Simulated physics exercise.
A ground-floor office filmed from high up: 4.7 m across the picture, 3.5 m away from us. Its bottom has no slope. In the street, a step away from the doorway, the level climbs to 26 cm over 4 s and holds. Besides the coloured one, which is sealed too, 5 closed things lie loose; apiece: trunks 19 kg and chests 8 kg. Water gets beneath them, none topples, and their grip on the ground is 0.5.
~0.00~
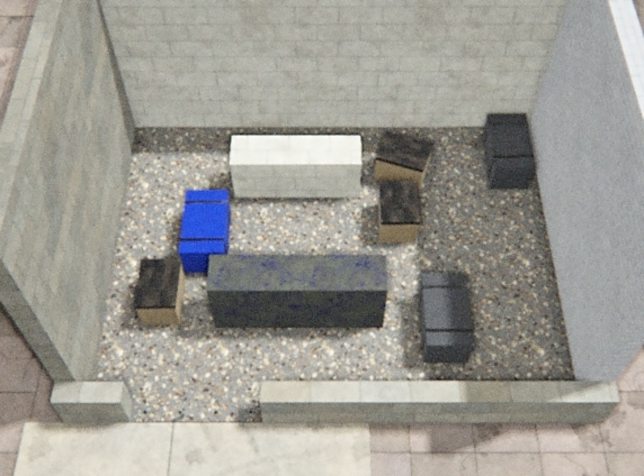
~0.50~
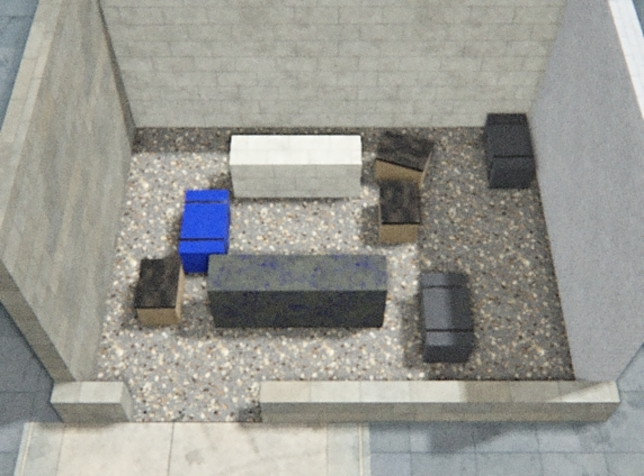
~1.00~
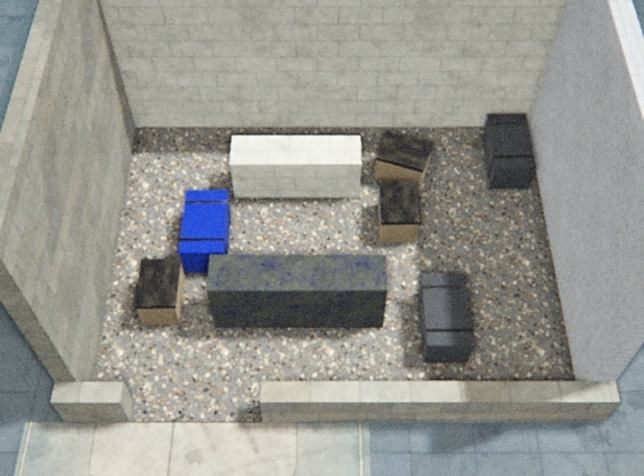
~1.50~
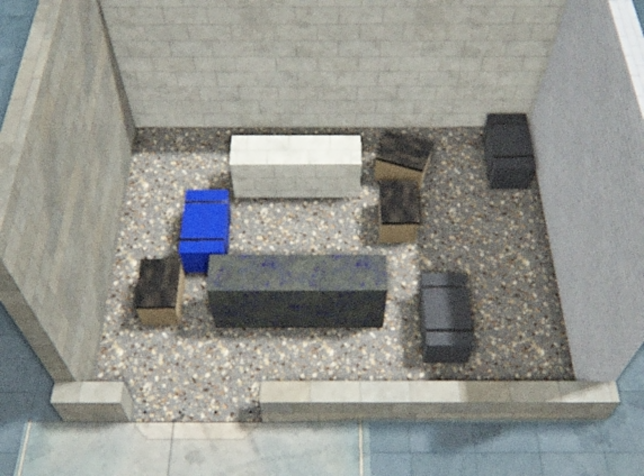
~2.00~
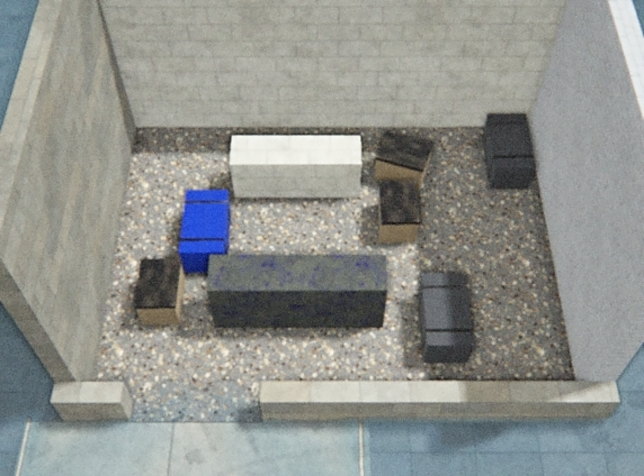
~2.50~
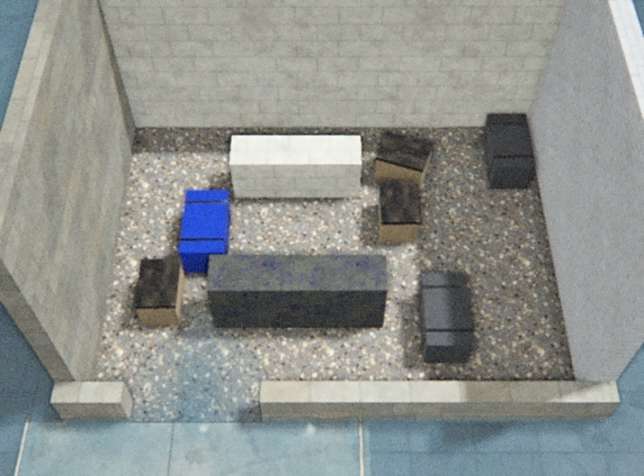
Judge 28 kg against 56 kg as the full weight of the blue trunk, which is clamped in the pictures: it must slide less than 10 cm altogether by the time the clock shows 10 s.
I expect that only the larger load is enough.
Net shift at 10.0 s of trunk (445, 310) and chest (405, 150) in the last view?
In that order: 80 cm, 40 cm.
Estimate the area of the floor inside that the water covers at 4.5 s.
Some 5.5 m2.
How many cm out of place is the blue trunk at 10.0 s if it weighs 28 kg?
About 30 cm.
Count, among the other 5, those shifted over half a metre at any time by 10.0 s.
That makes 4.
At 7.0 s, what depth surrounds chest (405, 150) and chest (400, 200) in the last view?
Roughly 3 and 2 cm.
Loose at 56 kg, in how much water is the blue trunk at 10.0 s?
Roughly 8 cm.
After 3.5 s the blue trunk would be 0 cm from its start with 28 kg and 0 cm from its start with 56 kg; 3 cm of water round it then.
After 4.5 s the blue trunk would be 0 cm from its start with 28 kg and 0 cm from its start with 56 kg; 4 cm of water round it then.
After 7.0 s the blue trunk would be 25 cm from its start with 28 kg and 0 cm from its start with 56 kg; 6 cm of water round it then.
After 10.0 s the blue trunk would be 35 cm from its start with 28 kg and 0 cm from its start with 56 kg; 8 cm of water round it then.
